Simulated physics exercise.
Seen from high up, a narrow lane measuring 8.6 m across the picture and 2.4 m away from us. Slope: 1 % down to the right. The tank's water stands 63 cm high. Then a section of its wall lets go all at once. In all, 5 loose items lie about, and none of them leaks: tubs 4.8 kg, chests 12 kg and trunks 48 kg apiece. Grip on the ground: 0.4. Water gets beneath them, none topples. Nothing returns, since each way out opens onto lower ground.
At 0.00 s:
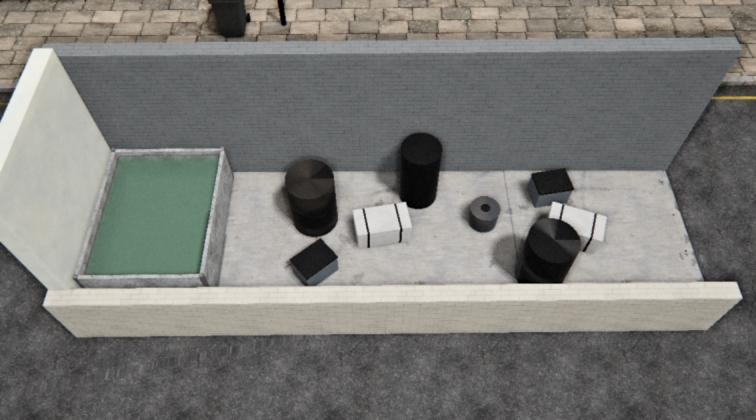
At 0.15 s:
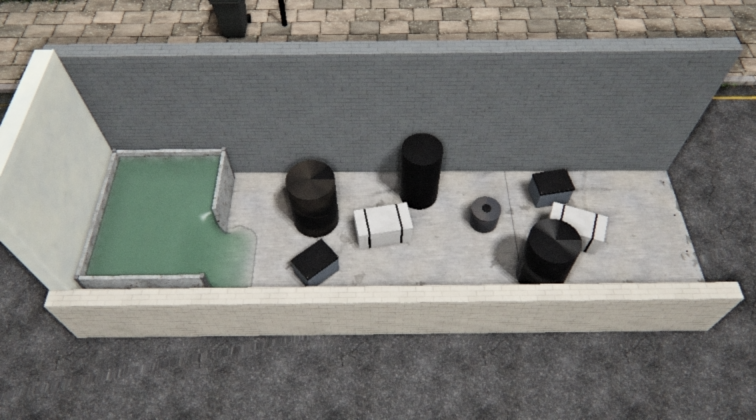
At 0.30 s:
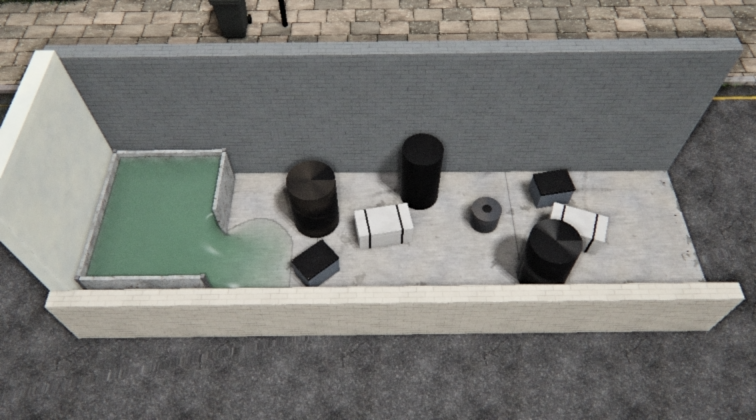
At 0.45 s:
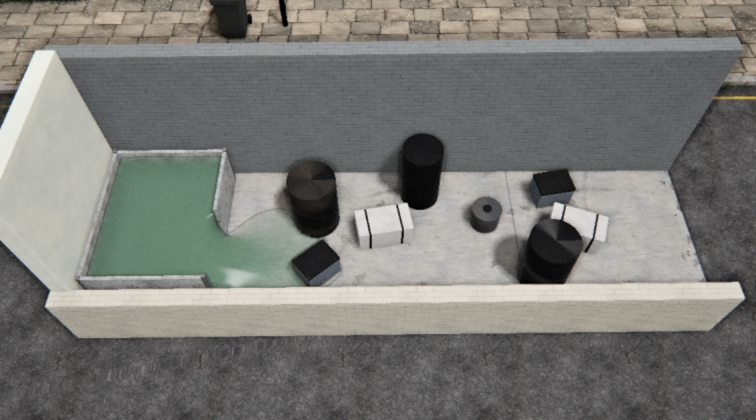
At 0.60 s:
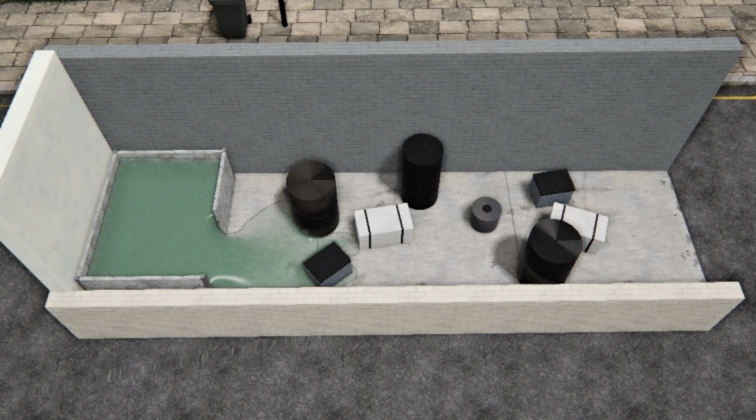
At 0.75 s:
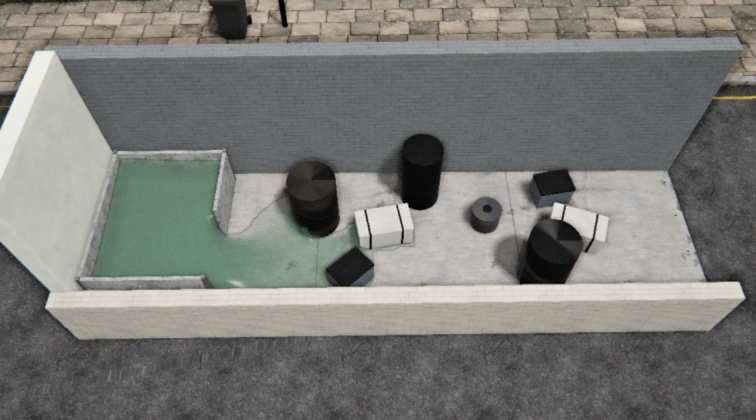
We see green water break out through the corner of a walled tank at the left of a narrow lane and spread rightward across the floor, pushing one dark chest to the right while the other objects stay put.
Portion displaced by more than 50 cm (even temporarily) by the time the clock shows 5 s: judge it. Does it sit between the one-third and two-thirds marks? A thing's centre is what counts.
No, it is two thirds or more.
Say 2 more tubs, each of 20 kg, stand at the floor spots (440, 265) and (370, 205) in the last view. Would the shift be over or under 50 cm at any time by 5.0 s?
Taking them in turn, the first is above the mark and the second is below the mark.
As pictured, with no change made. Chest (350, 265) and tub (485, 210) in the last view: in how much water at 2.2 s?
Close to 21 and 3 centimetres.
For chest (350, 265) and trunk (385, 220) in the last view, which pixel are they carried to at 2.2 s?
Near (509, 273) and (422, 209).
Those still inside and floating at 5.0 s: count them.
My tally comes to 2.
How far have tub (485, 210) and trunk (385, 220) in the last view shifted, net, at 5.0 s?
That comes to 120 cm for the first and 200 cm for the second.
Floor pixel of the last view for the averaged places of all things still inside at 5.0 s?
The centre sits near (539, 216).
After 1.1 s 1 of 5 are over 50 cm from their spots; 0 afloat.
After 2.2 s 3 of 5 are over 50 cm from their spots; 1 afloat.
After 3.5 s 4 of 5 are over 50 cm from their spots; 3 afloat.
After 5.0 s 4 of 5 are over 50 cm from their spots, and 4 have been at some point; 2 afloat.
